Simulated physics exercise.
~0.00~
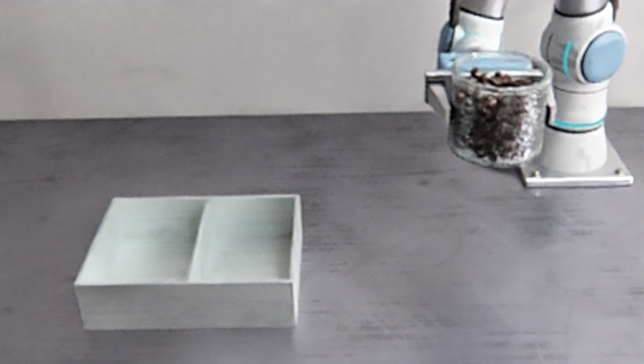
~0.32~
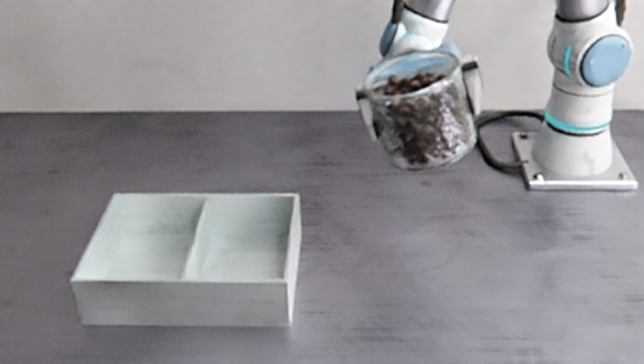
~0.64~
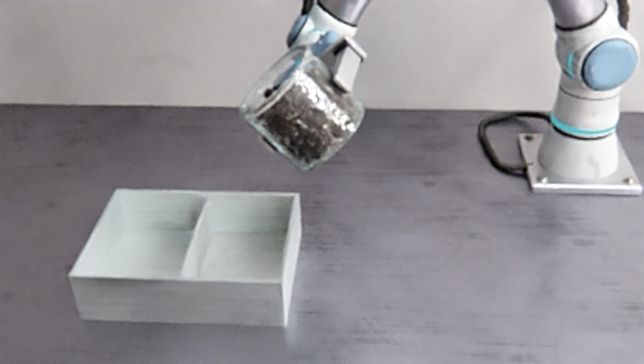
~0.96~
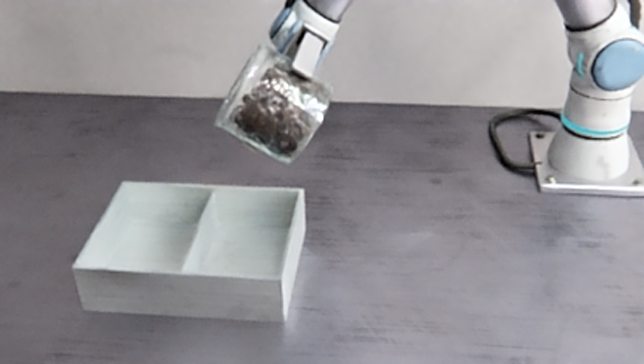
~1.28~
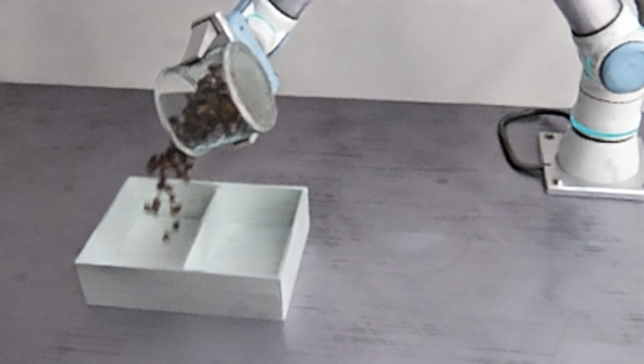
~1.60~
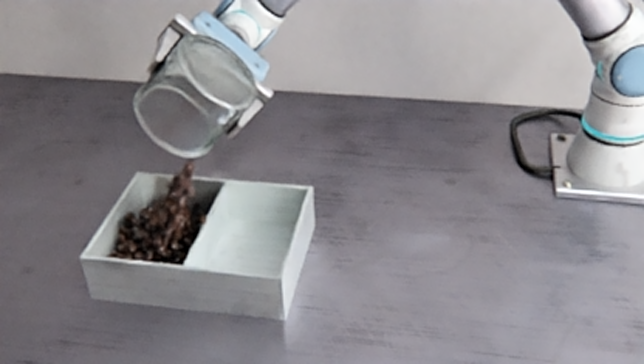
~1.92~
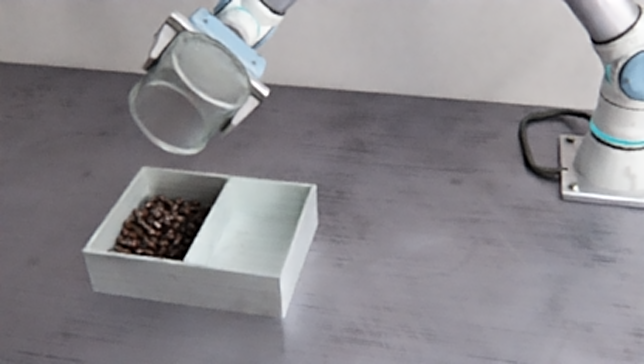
A robot arm with blue joints holds a clear cup of dark brown beans above a dark grey table, seen from slightly above against a pale wall. Its base stands at the right, and a pale, open box with two compartments sits at the left. The arm carries the cup leftward, tilting it as it nears the box. Over the left compartment the cup tips onto its side and beans begin to spill out. It turns further, mouth down, and the rest pour in. The beans end in a heap in the left compartment, the right one stays empty, and the emptied cup hangs above.
